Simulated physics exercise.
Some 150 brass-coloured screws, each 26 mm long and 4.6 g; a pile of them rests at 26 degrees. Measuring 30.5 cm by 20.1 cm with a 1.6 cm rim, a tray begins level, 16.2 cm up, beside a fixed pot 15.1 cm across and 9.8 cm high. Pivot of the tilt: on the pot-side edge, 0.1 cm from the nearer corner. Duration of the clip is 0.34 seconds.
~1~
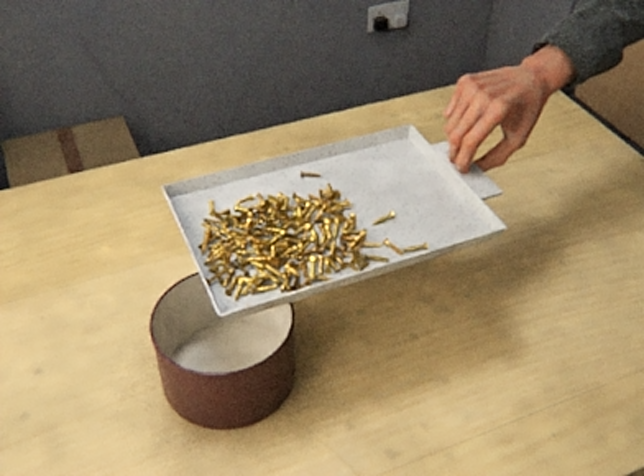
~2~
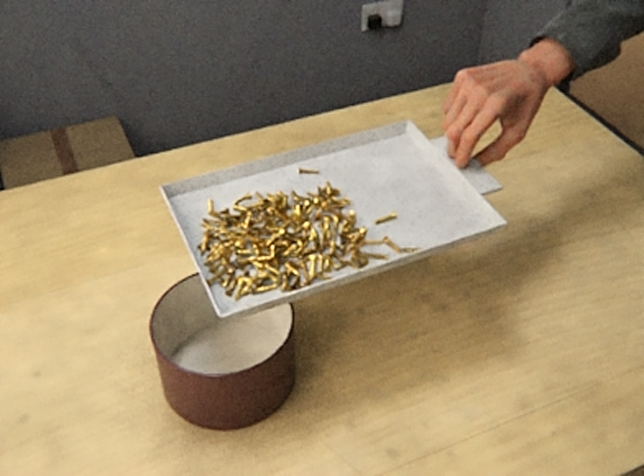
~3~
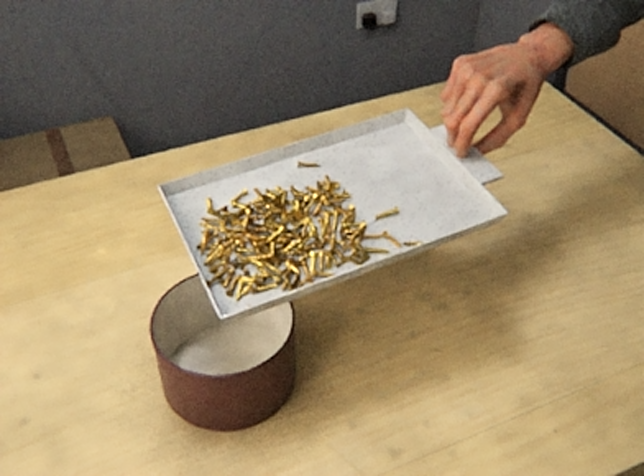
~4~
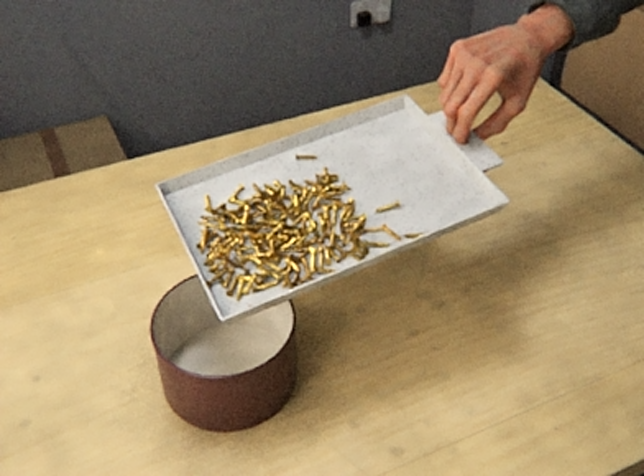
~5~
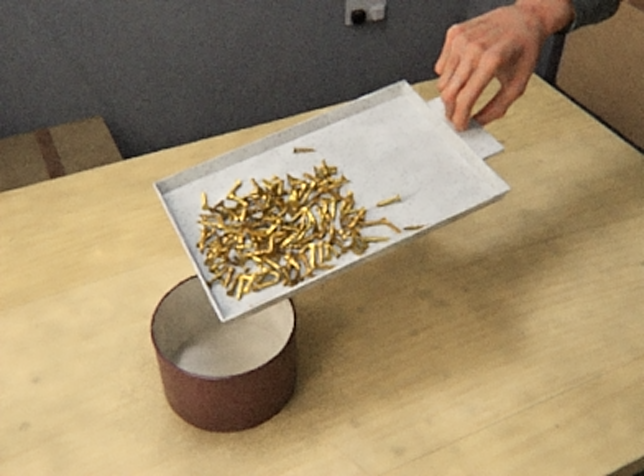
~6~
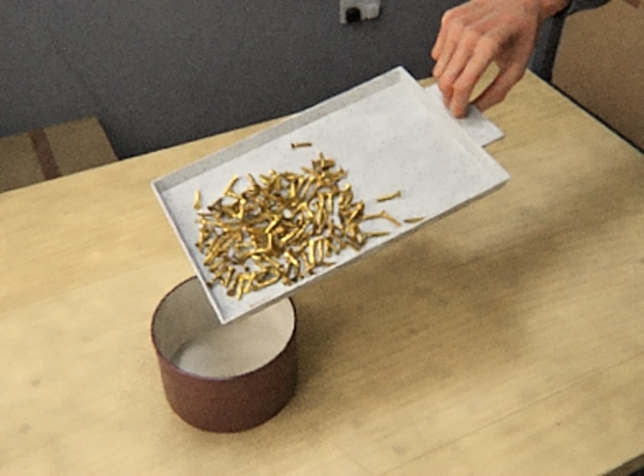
On a wooden table, a hand steadily raising one end of a white tray of brass-coloured screws above a dark red pot.
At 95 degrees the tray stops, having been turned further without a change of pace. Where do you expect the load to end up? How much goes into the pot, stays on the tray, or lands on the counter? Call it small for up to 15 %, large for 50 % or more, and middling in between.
Pot - middling, tray - small, counter - large.
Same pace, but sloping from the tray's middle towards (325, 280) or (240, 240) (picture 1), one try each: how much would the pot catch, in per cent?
The share comes to about 0 in a hundred, then about 60 in a hundred.
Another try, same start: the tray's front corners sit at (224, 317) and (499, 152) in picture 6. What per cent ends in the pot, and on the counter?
Per cent by place - pot 50, counter 50.
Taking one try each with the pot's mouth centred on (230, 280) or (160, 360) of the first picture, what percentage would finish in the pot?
Spot one: Some 0 per cent; spot two: Some 90 per cent.
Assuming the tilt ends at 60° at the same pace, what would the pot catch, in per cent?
That comes out at some 15 per cent.
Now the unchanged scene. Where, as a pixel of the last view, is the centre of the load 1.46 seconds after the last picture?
Load centre: About (181, 327) px.
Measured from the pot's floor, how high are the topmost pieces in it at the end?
I'd say near 1.0 centimetres.
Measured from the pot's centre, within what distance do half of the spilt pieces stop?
About 14 cm from the centre.
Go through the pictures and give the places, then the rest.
In the first frame, tray tilt 0 degrees, front corners at (223, 310) and (500, 225); middle of the pieces at (291, 240); pot at (222, 317).
In the second frame, tray tilt 1 degrees, front corners at (223, 311) and (500, 221); middle of the pieces at (290, 239).
In the third frame, tray tilt 3 degrees, front corners at (224, 313) and (501, 211), lowest corner left front; middle of the pieces at (290, 235).
In the fourth frame, tray tilt 6 degrees, front corners at (225, 314) and (502, 199), lowest corner left front; middle of the pieces at (290, 231).
In the fifth frame, tray tilt 9 degrees, front corners at (225, 315) and (503, 187), lowest corner left front; middle of the pieces at (289, 227).
In the sixth frame, tray tilt 12 degrees, front corners at (226, 317) and (503, 176), lowest corner left front; middle of the pieces at (288, 223); pot at (224, 320).
Then, 0.88 s after the last picture, tilt 51 degrees; the tray holds 100 %, the pot 0 %.
Then, 1.46 s after the last picture, tilt 76 degrees; the tray holds 40 %, the pot 10 %.
Then, 2.10 s after the last picture, tilt 95 degrees; the tray holds 0 %, the pot 25 %.
In the end, pot 25 %, tray 0 %, counter 75 %.
